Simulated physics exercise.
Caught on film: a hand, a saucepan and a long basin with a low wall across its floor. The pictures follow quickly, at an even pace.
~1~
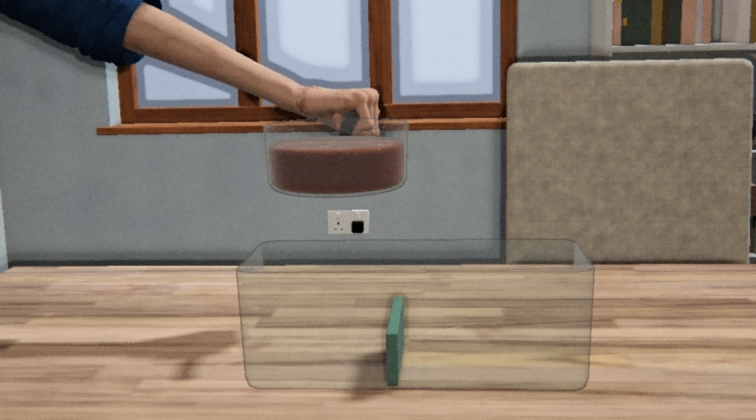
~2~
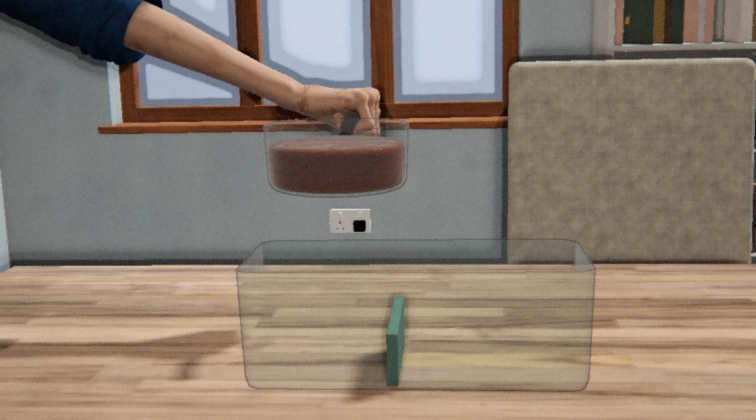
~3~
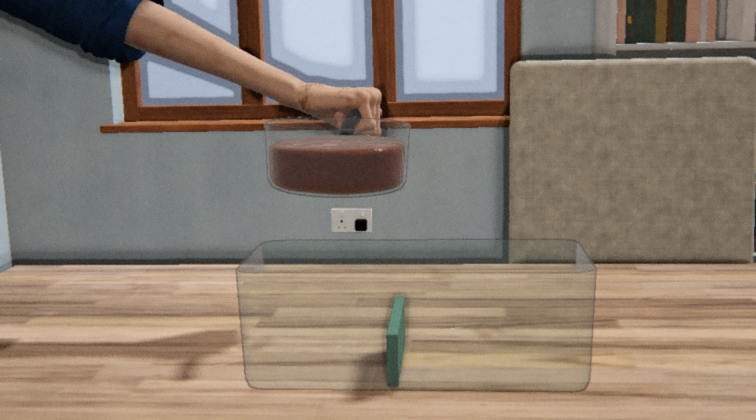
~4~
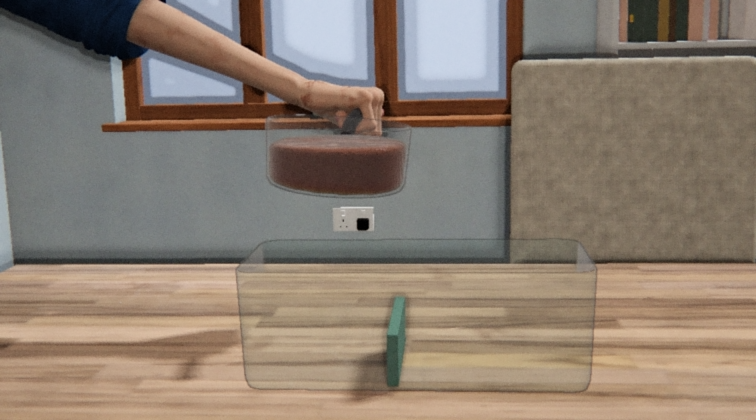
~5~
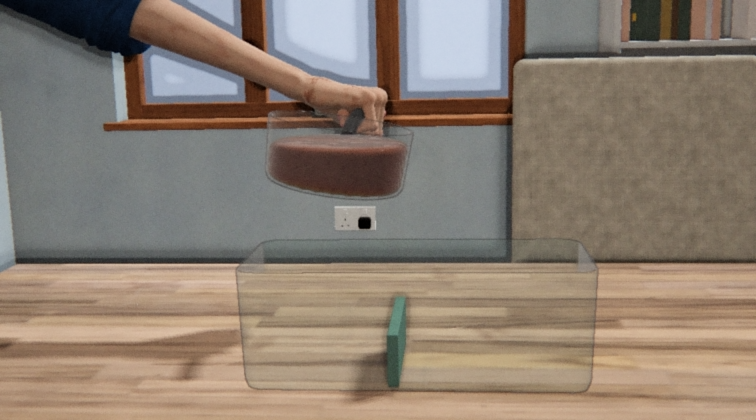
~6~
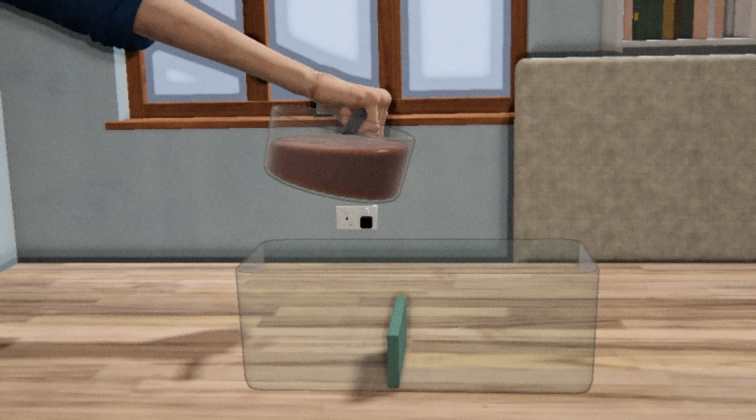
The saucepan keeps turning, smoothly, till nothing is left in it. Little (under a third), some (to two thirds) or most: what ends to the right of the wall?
The share right of the wall is more than two thirds.
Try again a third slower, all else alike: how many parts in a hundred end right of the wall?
Roughly 90 in a hundred.
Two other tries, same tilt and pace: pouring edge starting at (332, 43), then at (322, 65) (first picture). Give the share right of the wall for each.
Roughly 55 per cent, and 35 per cent.
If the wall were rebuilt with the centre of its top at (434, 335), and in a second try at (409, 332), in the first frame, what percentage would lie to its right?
About 65 and 75 per cent.
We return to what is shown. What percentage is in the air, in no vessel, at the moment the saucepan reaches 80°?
Close to 35 per cent.
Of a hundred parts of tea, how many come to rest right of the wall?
About 85 per cent.
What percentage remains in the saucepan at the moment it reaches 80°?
Close to 40 per cent.
A moment on, the saucepan is tipped on its side and 39 per cent is still to pour, 0 is left of the wall and 24 right of it.
Next, the saucepan is tipped right over and 3 per cent is still to pour, 9 is left of the wall and 84 right of it.
Then the saucepan is tipped right over and 0 per cent is still to pour, 15 is left of the wall and 85 right of it.
Later the saucepan is tipped right over and 0 per cent is still to pour, 15 is left of the wall and 85 right of it.
Finally, 15 per cent lies left of the wall, 85 right of it and 1 outside.
